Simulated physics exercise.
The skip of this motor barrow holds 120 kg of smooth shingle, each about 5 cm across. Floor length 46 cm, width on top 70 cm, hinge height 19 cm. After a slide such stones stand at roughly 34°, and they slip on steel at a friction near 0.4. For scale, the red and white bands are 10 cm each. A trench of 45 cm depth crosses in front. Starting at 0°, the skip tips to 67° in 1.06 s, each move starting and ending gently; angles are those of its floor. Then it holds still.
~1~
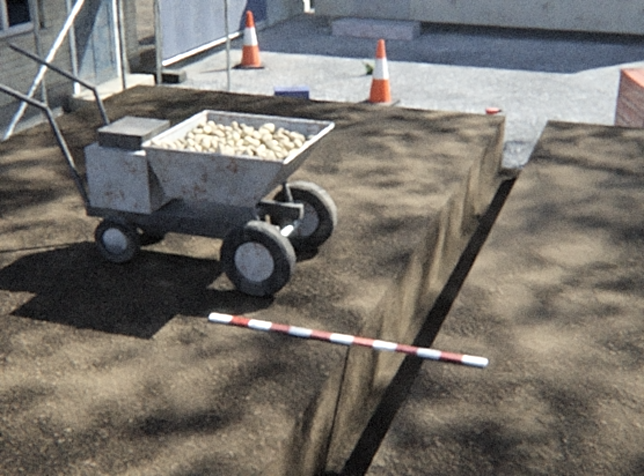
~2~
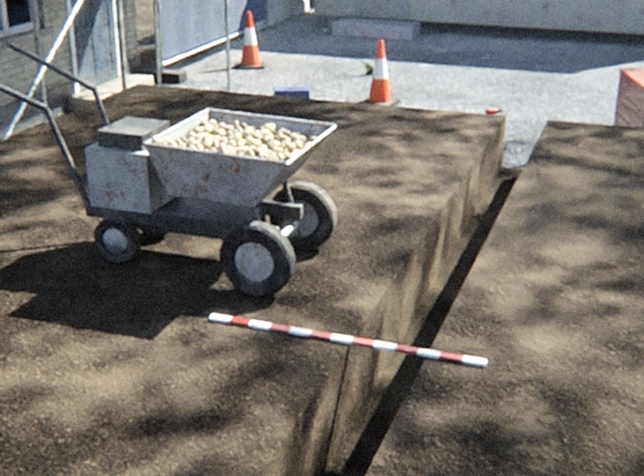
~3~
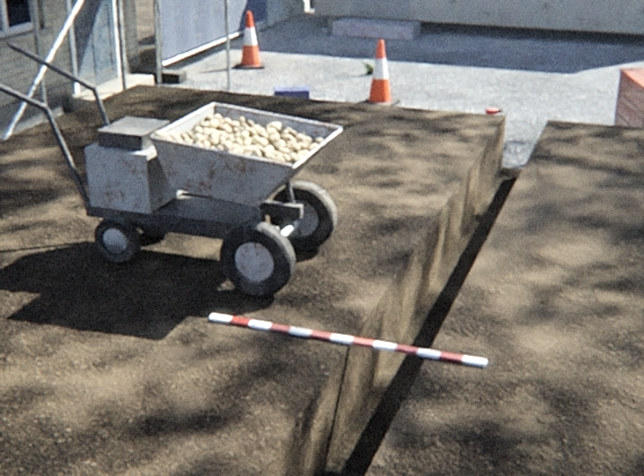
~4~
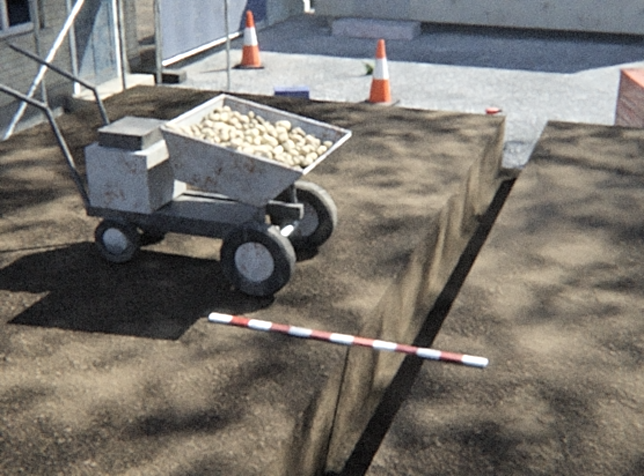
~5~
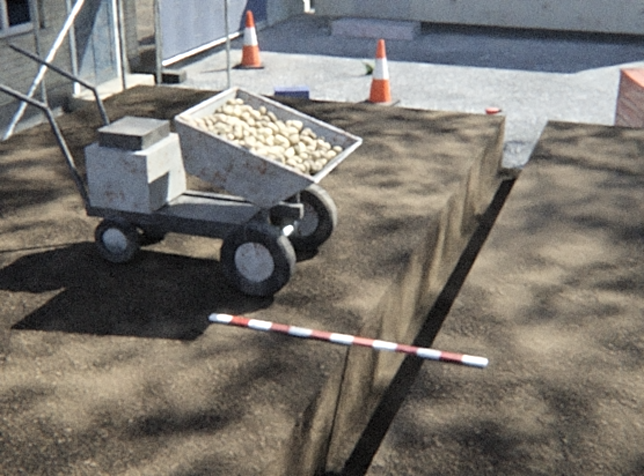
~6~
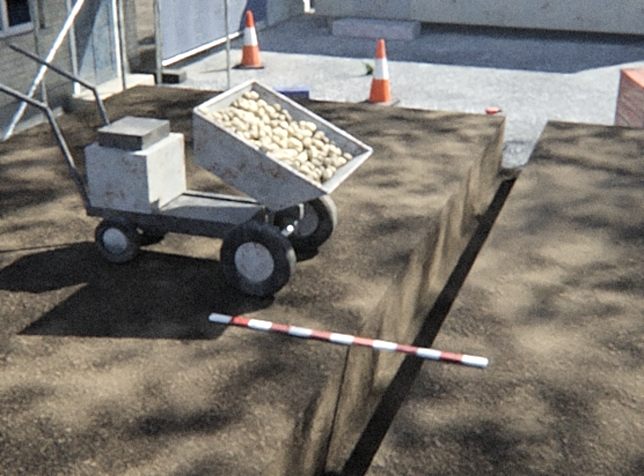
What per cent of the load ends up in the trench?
About 94 per cent.
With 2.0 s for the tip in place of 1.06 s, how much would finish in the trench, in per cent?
Then about 100 per cent.
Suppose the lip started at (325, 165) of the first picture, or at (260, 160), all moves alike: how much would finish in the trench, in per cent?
About 50 and 90 per cent.
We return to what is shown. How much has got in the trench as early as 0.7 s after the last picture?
About 40 per cent by then.
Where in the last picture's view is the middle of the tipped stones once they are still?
Around (424, 356).
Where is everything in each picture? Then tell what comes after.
In the first frame, the skip is at 0°, its lip at (285, 163); the top of the load is at (237, 134).
In the second frame, the skip is at 1°, its lip at (287, 164); the top of the load is at (234, 133).
In the third frame, the skip is at 5°, its lip at (294, 167); the top of the load is at (222, 126).
The fourth frame shows lip at (304, 173), floor tilted 11°, highest stones at (219, 117).
The fifth frame shows lip at (316, 182), floor tilted 18°, highest stones at (229, 110).
In the sixth frame, the skip is at 26°, its lip at (328, 193); the top of the load is at (246, 103).
Then, 0.4 s after the last picture the floor is at 57°, 100 % in the skip; the foremost stones are at (371, 221).
Then, 0.7 s after the last picture the floor is at 67°, 58 % in the skip, 1 % short of the trench, 41 % in the trench, 1 % past the trench; the foremost stones are at (453, 300).
Then, 1.1 s after the last picture the floor is at 67°, 23 % in the skip, 72 % in the trench, 6 % past the trench; the foremost stones are at (546, 306).
Then, 3.0 s after the last picture the floor is at 67°, 0 % in the skip, 94 % in the trench, 6 % past the trench; the foremost stones are at (598, 314).
